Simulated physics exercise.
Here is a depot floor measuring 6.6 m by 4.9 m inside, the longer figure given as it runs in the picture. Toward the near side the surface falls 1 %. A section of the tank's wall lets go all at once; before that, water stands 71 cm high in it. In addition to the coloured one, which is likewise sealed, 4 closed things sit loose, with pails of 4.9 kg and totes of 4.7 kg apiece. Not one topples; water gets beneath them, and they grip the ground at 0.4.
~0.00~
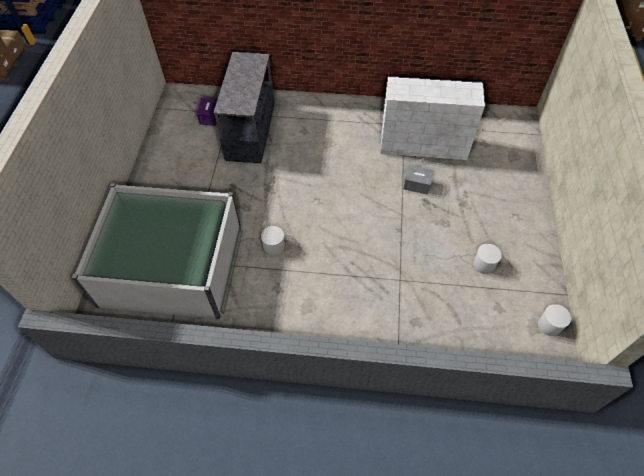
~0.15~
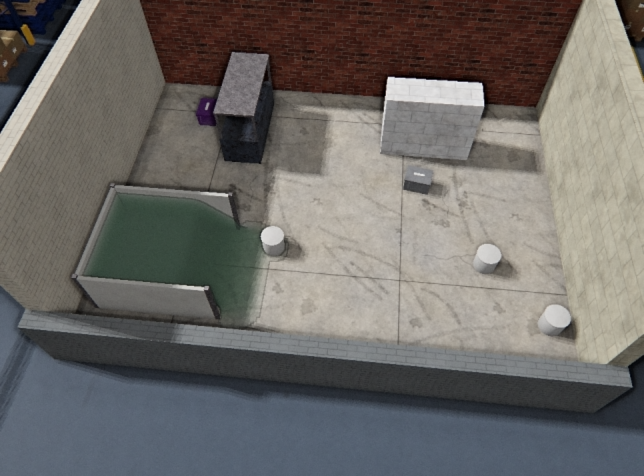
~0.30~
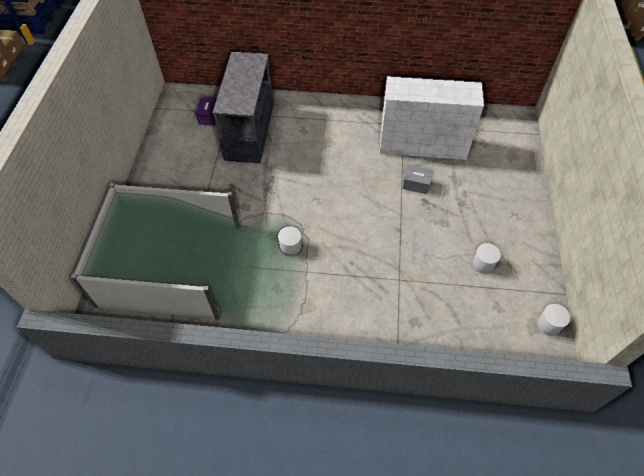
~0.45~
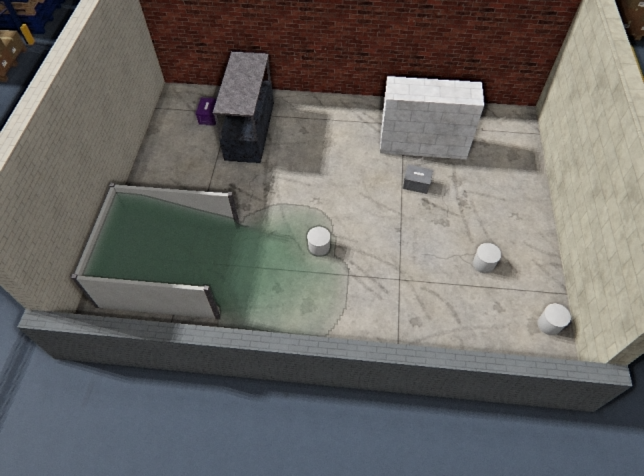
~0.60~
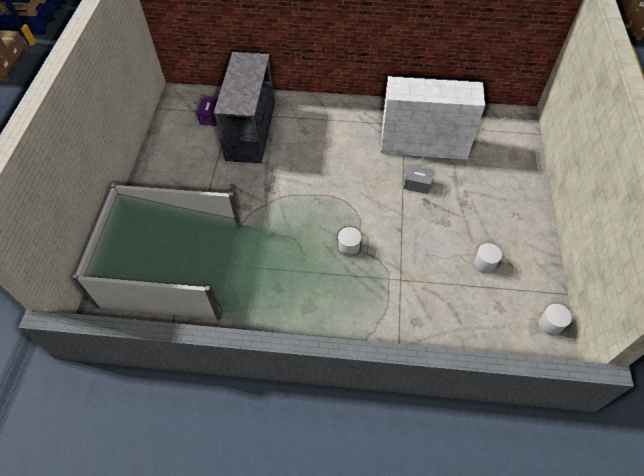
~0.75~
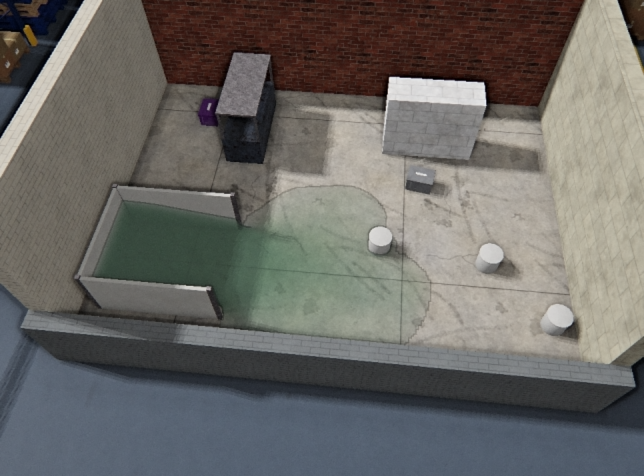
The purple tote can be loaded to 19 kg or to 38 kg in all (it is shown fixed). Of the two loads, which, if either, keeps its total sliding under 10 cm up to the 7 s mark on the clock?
The lighter one.
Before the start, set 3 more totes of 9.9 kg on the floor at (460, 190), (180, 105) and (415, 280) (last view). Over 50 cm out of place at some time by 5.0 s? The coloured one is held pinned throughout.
Well, the first one's too far, the next one's not that far and the last one's too far.
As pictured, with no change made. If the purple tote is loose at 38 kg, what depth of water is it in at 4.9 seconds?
0 cm, roughly.
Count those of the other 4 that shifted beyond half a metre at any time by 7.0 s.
I count 4 of them.
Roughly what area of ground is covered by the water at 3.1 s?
Roughly 21 m2.
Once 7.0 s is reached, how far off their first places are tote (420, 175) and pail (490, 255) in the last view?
Distances, as listed: 150 cm then 300 cm.
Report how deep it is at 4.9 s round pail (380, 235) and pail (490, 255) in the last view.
Around 15 cm and 11 cm.
After 1.4 s the purple tote would be 0 cm from its start with 19 kg and 0 cm from its start with 38 kg; 0 cm of water round it then.
After 3.1 s the purple tote would be 0 cm from its start with 19 kg and 0 cm from its start with 38 kg; 0 cm of water round it then.
After 4.9 s the purple tote would be 0 cm from its start with 19 kg and 0 cm from its start with 38 kg; 0 cm of water round it then.
After 7.0 s the purple tote would be 0 cm from its start with 19 kg and 0 cm from its start with 38 kg; 0 cm of water round it then.
